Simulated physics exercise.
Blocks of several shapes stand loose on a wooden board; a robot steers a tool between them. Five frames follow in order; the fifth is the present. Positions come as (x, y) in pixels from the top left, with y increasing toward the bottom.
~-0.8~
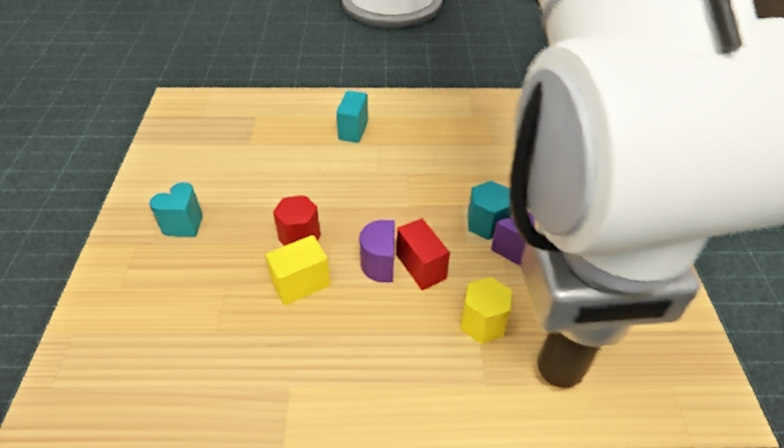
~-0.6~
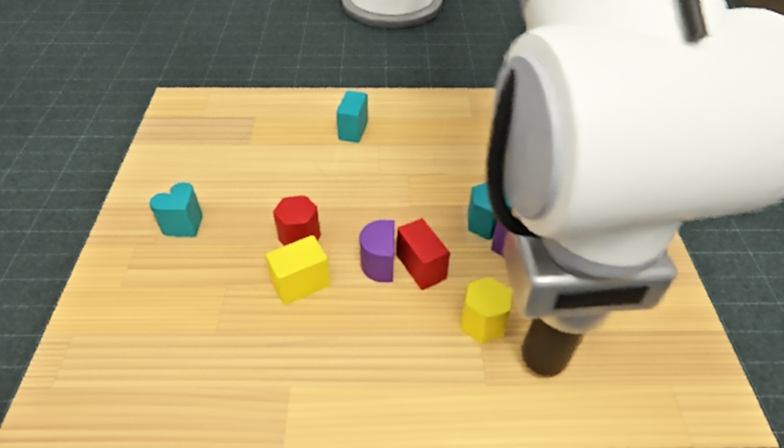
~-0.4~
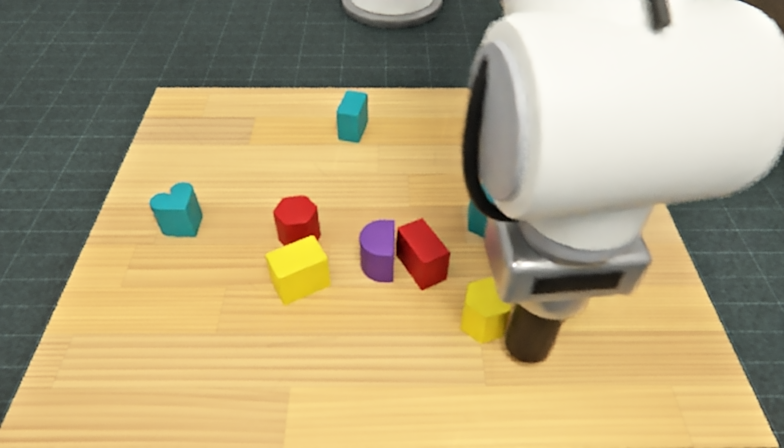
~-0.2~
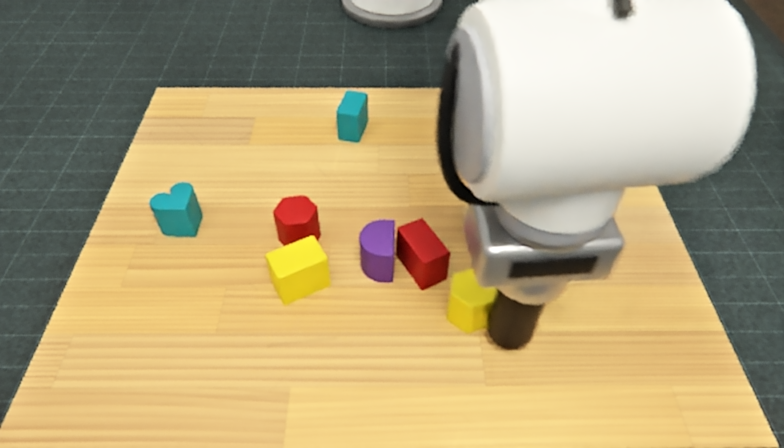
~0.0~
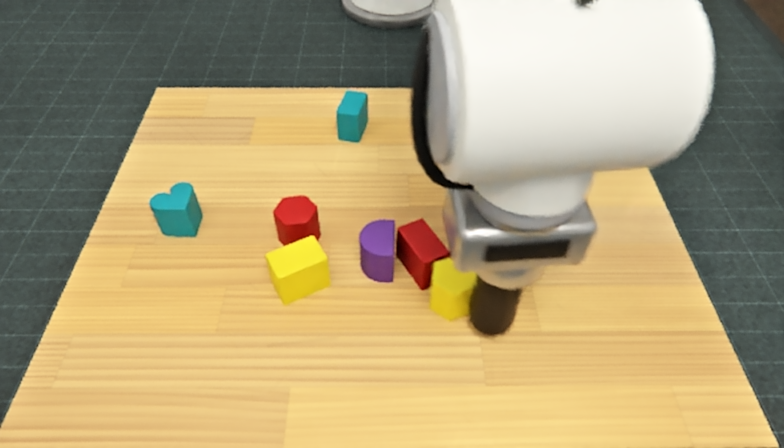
The robot arm moved its dark-tipped tool left and slightly away across the wooden board, reached the yellow hexagon, and pushed it up and left toward the red rectangle while the other blocks stayed still.
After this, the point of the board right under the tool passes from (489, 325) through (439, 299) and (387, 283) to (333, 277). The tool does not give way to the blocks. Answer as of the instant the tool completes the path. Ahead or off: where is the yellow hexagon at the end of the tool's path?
Once the path is finished, the yellow hexagon lies beside or behind the tool.
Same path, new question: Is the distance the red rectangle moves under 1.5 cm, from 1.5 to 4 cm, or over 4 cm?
My prediction: Over 4 cm.
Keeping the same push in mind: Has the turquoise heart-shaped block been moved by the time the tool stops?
No
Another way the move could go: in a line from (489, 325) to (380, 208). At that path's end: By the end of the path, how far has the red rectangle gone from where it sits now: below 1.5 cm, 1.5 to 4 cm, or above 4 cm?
The shift is above 4 cm.
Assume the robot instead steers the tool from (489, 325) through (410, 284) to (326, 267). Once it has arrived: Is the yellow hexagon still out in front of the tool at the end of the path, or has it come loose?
The tool passes it.
On the path given first. One third of the way, tool (438, 289); purple D-shaped block (367, 229); red rectangle (398, 210), turned 20° clockwise; yellow hexagon (408, 245), turned 15° clockwise.
Two thirds of the way, tool (387, 274); purple D-shaped block (340, 200); red rectangle (384, 195), turned 50° clockwise; yellow hexagon (367, 226), turned 45° clockwise.
At the end, tool (332, 268); turquoise heart-shaped block in place; yellow rectangle (279, 255); purple D-shaped block (330, 187), turned 50° clockwise; red rectangle (384, 195), turned 50° clockwise; yellow hexagon (330, 218), turned 75° clockwise.
